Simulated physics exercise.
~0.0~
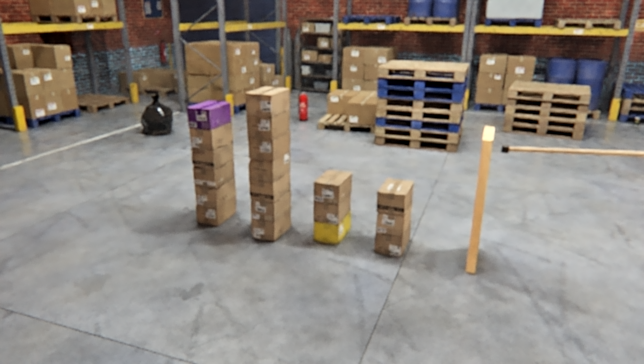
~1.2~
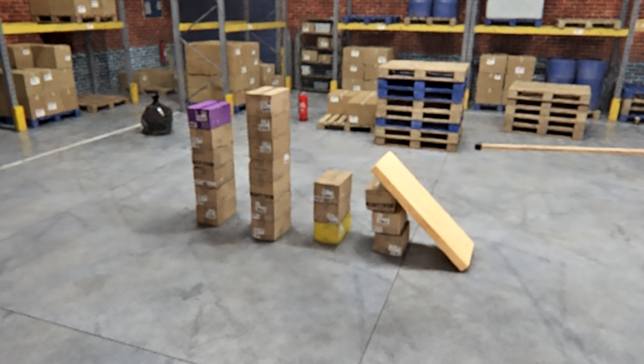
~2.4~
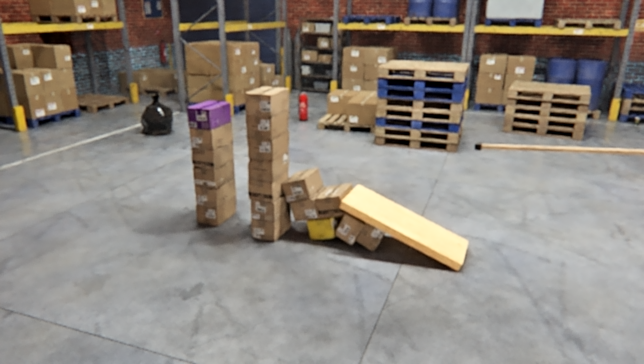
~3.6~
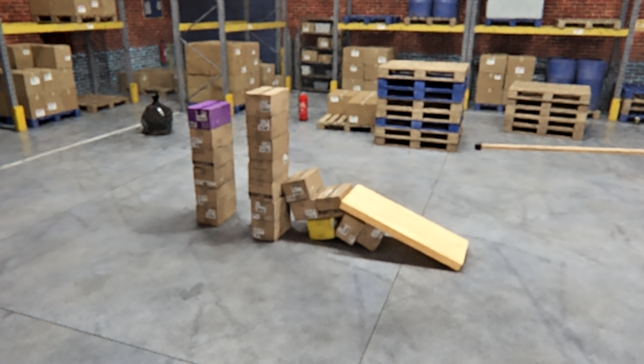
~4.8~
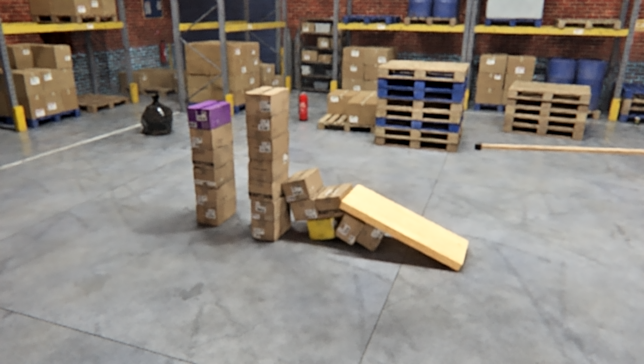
On a warehouse floor, four loose columns of parcels stand in a staggered row, two tall ones on the left and two short ones nearer an upright board on the right, with a pole reaching toward the board's top. The board tips over to the left and leans onto the nearest short column, pushing its upper parcels askew. It keeps sinking, and both short columns give way, their boxes tilting and sliding left against the second tall column. There everything stops, the board sloping over the tumbled boxes, the yellow parcel slightly tilted, and both tall columns still standing, the purple parcel unmoved.
